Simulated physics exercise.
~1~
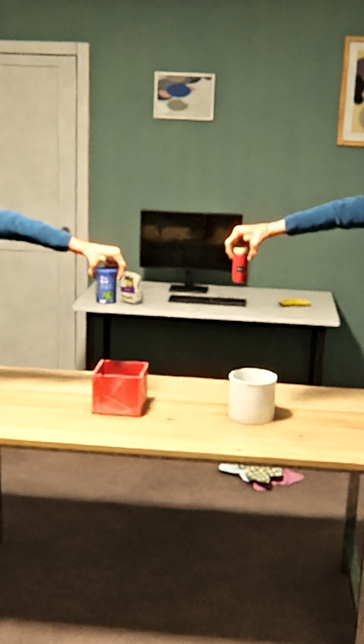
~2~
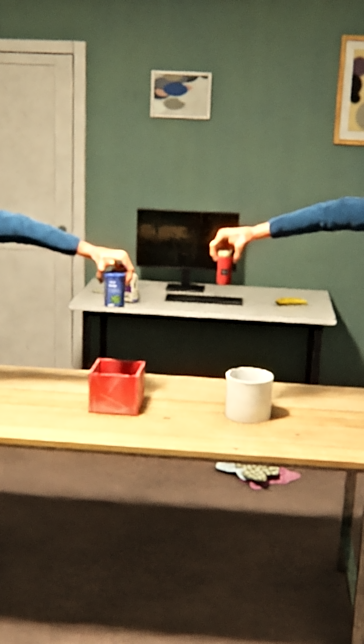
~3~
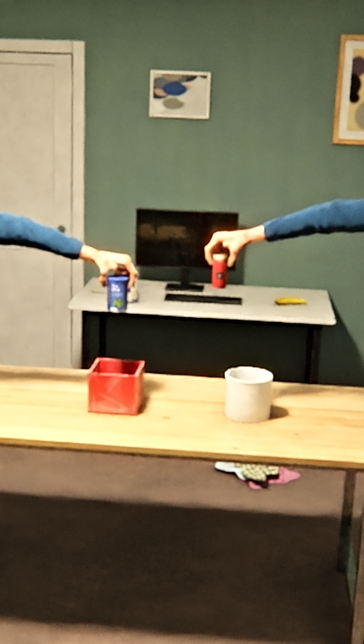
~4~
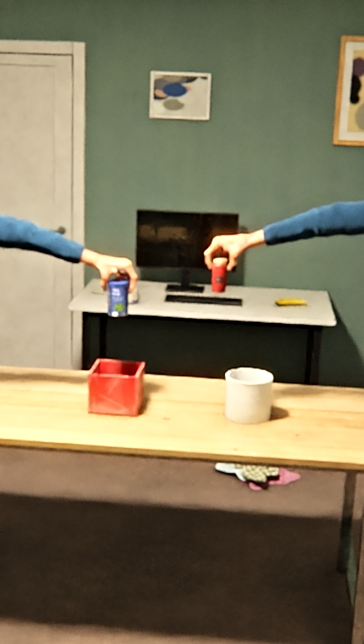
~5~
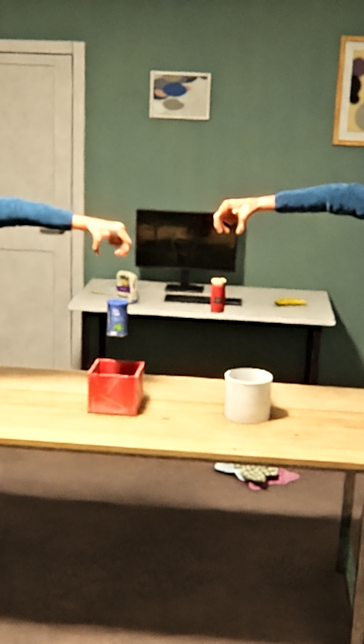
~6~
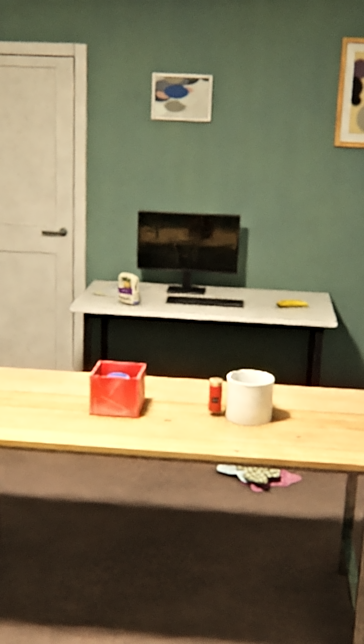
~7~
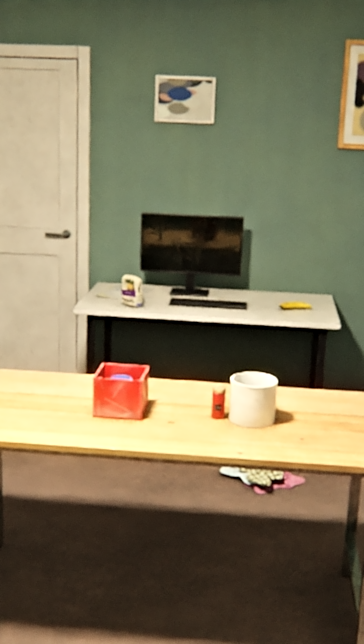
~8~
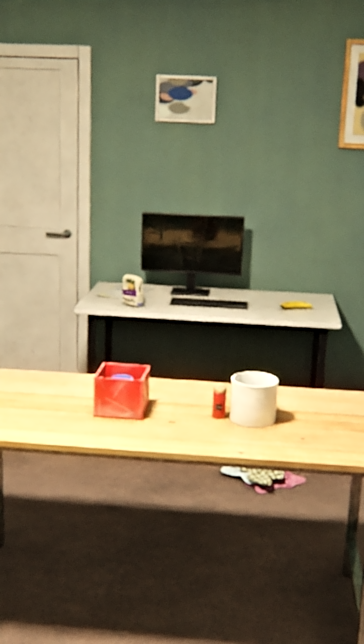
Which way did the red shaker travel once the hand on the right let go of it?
It moved down, ending up on the table beside the white container.
